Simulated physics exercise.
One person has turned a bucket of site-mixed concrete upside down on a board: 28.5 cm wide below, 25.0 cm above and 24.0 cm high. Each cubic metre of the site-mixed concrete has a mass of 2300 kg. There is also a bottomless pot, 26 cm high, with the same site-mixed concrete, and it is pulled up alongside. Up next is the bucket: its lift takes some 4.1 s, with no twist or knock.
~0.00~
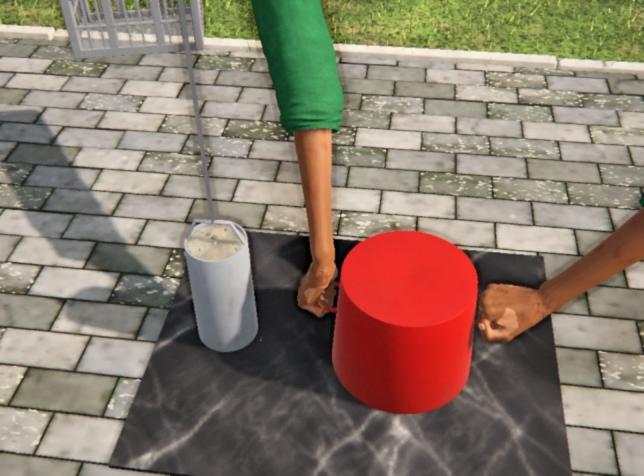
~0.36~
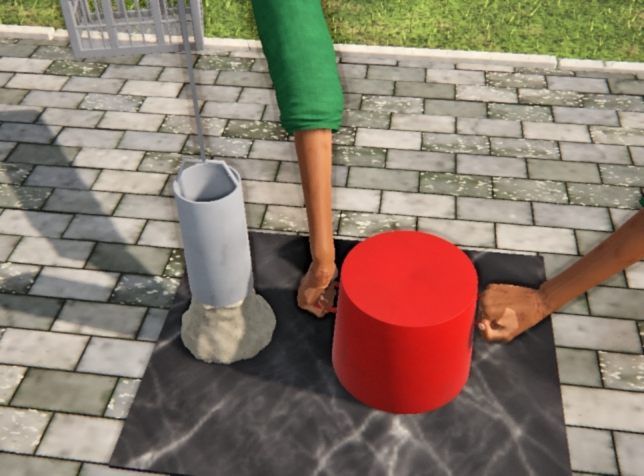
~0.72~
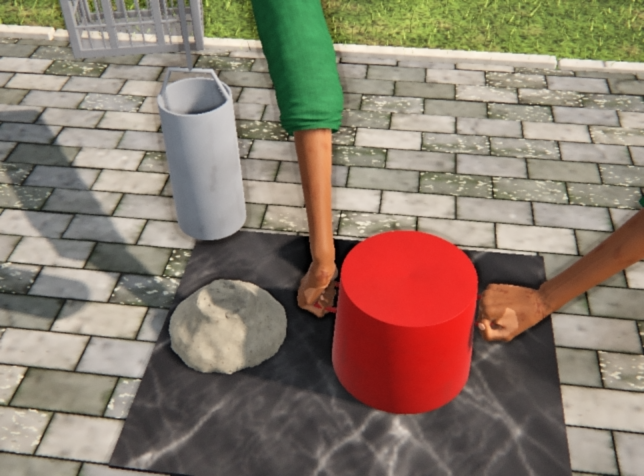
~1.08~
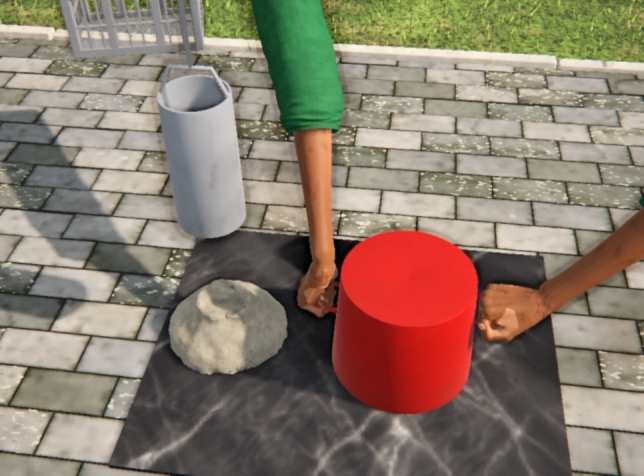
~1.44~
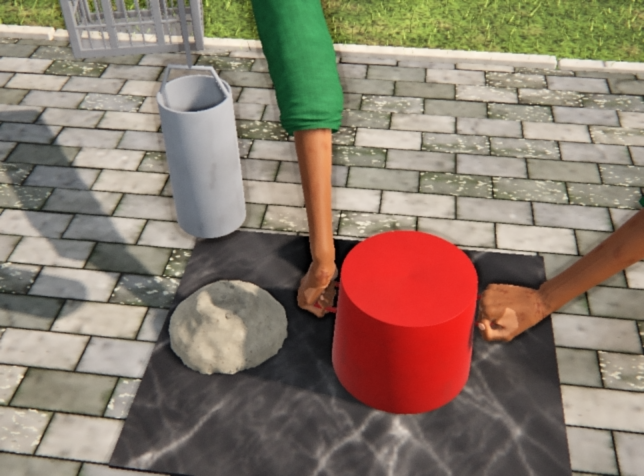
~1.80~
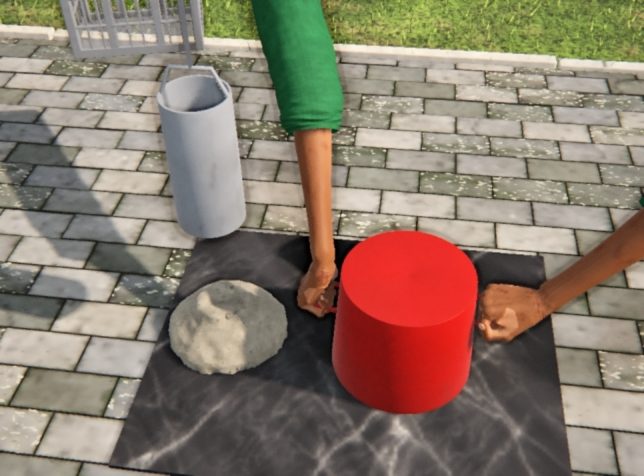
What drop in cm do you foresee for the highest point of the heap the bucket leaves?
I would say near 12 cm.
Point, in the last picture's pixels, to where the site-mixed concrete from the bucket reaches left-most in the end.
Around (281, 363).
After 2.8 s, the bucket is up 5.4 cm; the site-mixed concrete has come down 3.9 cm to 20 cm and is 37 cm wide.
After 3.9 s, the bucket is up 15 cm; the site-mixed concrete has come down 12 cm to 12 cm and is 50 cm wide.
After 4.9 s, the bucket is up 25 cm; the site-mixed concrete has come down 12 cm to 12 cm and is 51 cm wide.
After 6.1 s, the bucket is clear; the site-mixed concrete has come down 12 cm to 12 cm and is 51 cm wide.
After 6.6 s, at rest, the bucket is clear; the site-mixed concrete has come down 12 cm to 12 cm and is 51 cm wide.
